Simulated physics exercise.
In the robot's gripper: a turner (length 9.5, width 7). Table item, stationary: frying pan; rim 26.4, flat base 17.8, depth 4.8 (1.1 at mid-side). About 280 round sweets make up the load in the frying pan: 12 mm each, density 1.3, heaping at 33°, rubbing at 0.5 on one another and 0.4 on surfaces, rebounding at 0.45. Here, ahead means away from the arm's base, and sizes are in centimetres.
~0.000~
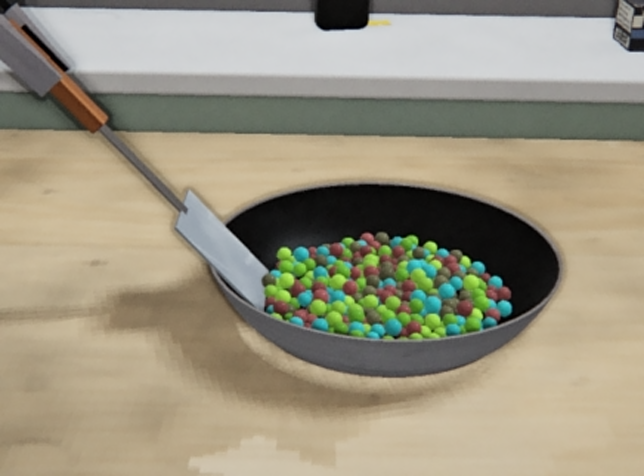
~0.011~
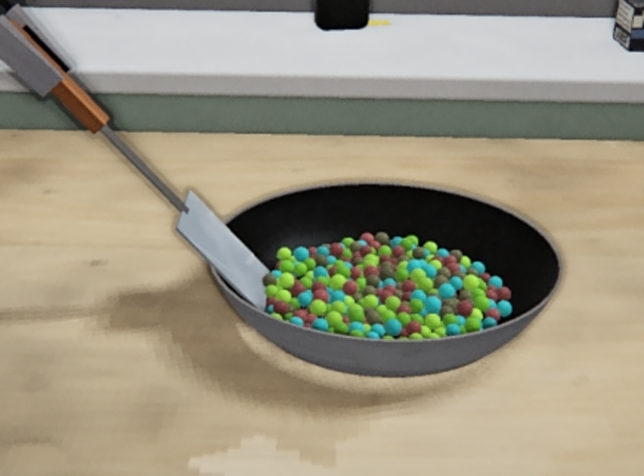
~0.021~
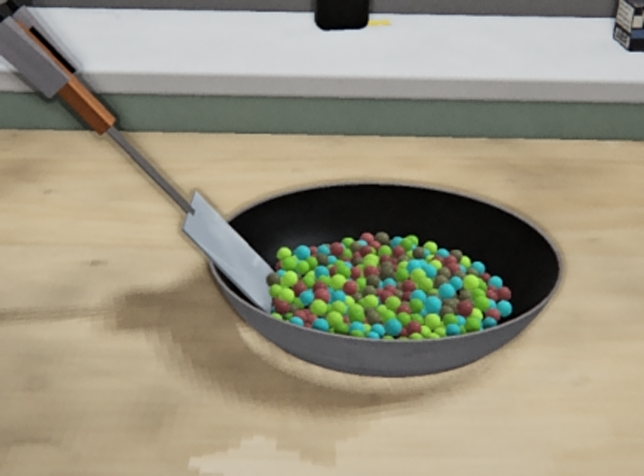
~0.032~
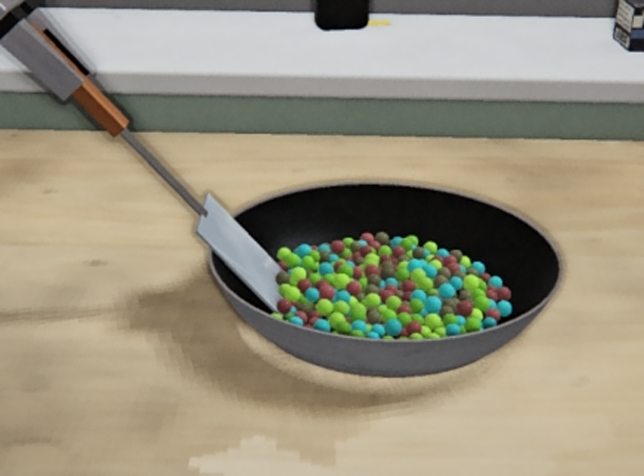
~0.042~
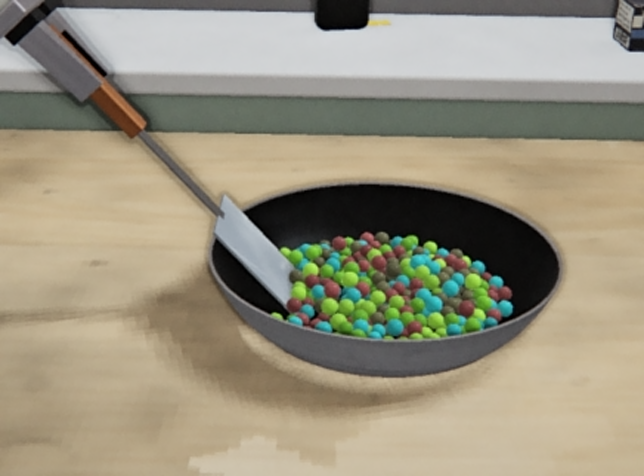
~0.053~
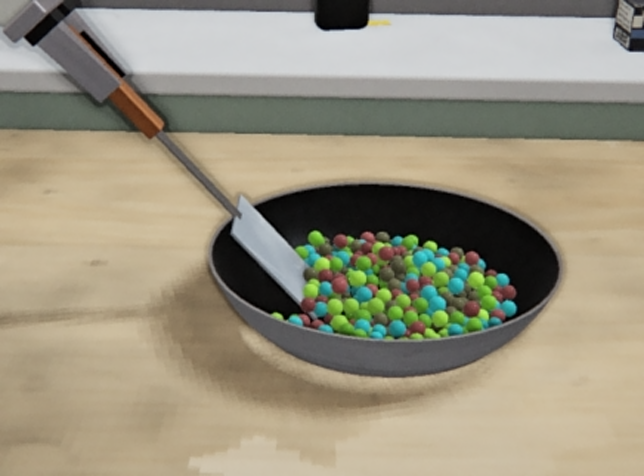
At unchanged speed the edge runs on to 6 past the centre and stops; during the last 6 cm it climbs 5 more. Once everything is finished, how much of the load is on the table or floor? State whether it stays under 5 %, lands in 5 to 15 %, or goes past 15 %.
It lands in 5 to 15 %.
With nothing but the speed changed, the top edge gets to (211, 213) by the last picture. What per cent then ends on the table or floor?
Near 0 in a hundred.
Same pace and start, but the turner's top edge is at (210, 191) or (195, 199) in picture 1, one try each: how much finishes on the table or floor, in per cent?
I'd say near 10 per cent for the first and near 10 per cent for the second.
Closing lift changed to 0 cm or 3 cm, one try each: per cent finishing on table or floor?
Some 0 and 5 per cent.
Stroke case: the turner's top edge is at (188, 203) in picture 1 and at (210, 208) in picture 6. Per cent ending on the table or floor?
0 %.
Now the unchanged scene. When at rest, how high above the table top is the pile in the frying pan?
It reaches roughly 3.5 cm.
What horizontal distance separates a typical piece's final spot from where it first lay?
I'd put it at close to 3 centimetres.
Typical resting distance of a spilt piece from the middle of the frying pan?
That distance comes to about 70 cm.
After 0.08 s, sloping 49°, highest piece 7 above the table; 277 in the frying pan.
After 0.11 s, sloping 49°, highest piece 9 above the table; 277 in the frying pan.
After 0.32 s, sloping 49°, highest piece 7 above the table; 252 in the frying pan, 20 on the table or floor, 5 on the blade or in flight.
After 1.37 s, sloping 49°, highest piece 4 above the table; 252 in the frying pan, 25 on the table or floor.
At rest, 252 in the frying pan, 25 on the table or floor. That is 9 % on the table or floor.
